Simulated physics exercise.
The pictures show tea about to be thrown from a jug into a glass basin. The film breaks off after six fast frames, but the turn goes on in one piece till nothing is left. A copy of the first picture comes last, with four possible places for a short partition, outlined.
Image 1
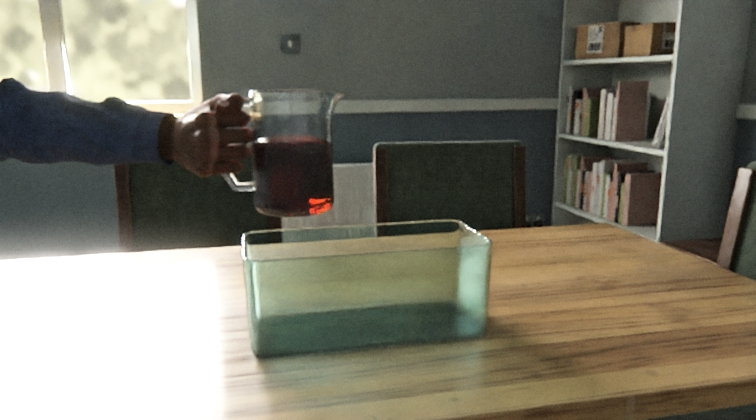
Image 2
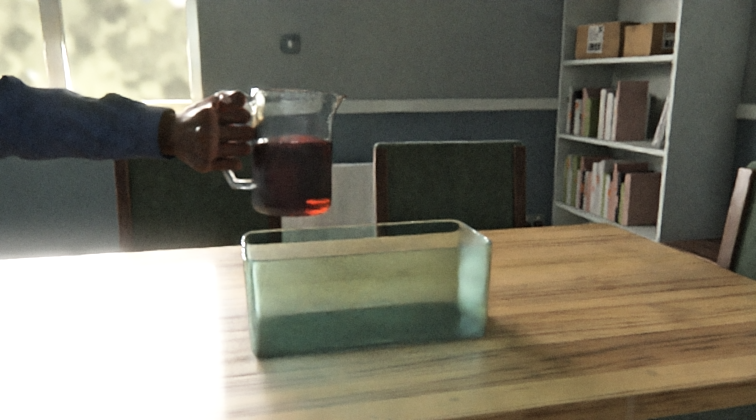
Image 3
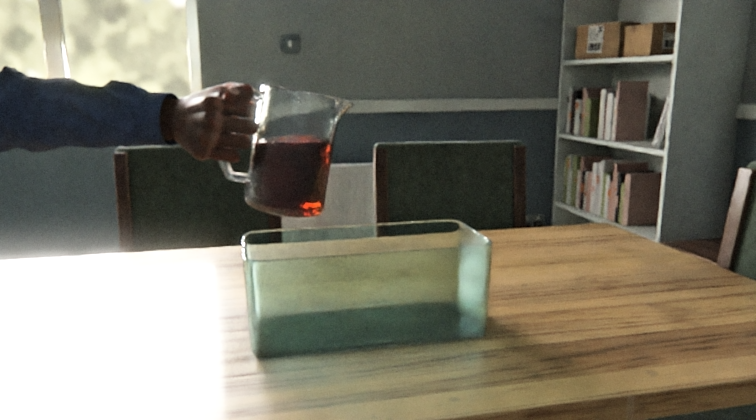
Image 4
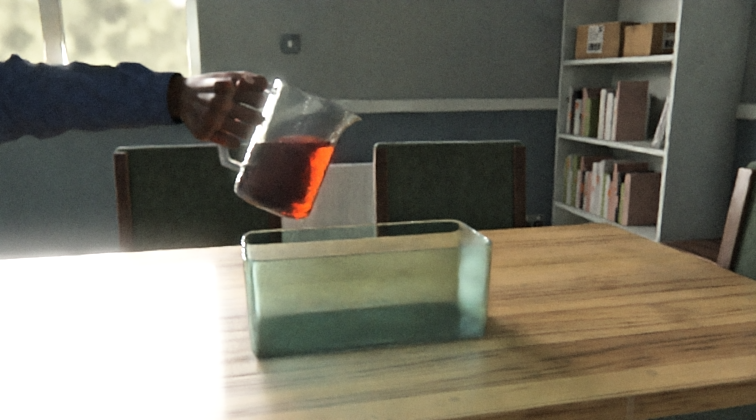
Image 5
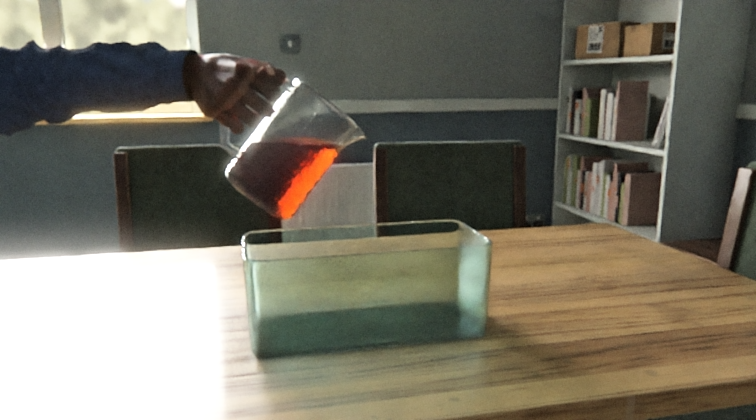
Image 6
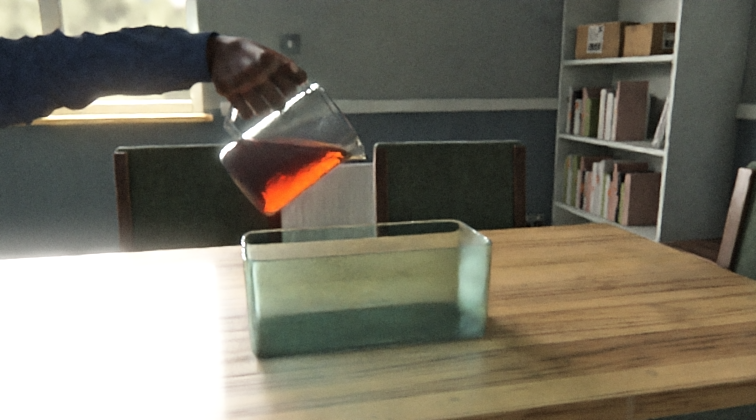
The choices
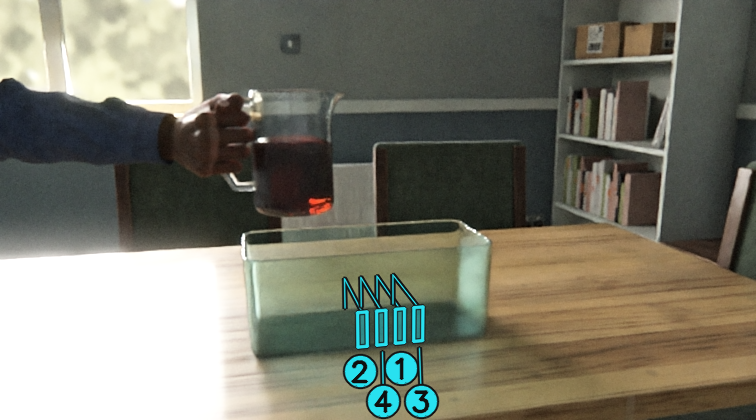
A hand held a glass jug of reddish-brown tea above an empty glass basin on a wooden table, then steadily tilted it to the right, and the tea slanted toward the lip.
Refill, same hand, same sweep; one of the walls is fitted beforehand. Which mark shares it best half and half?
Position 3 does it best.
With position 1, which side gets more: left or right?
More ends on the right.
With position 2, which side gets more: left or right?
The right side.
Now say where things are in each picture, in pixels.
Upright, lip at (343, 93); basin from (251, 357) to (485, 333); nothing has left yet.
Tipped about 3°, lip at (346, 96); nothing has left yet.
Tipped about 11°, lip at (353, 104); nothing has left yet.
Tipped about 23°, lip at (361, 118); nothing has left yet.
Tipped about 39°, lip at (366, 137); nothing has left yet.
Tipped about 55°, lip at (366, 158); nothing has left yet.
On the marked copy, 1 at (401, 349); 2 at (363, 353); 3 at (419, 348); 4 at (382, 351).
Choosing 1, about 10 % ends left of the wall and 87 % right of it; 3 % is lost outside.
Choosing 2, about 4 % ends left of the wall and 92 % right of it; 3 % is lost outside.
Choosing 3, about 45 % ends left of the wall and 52 % right of it; 3 % is lost outside.
Choosing 4, about 4 % ends left of the wall and 93 % right of it; 3 % is lost outside.
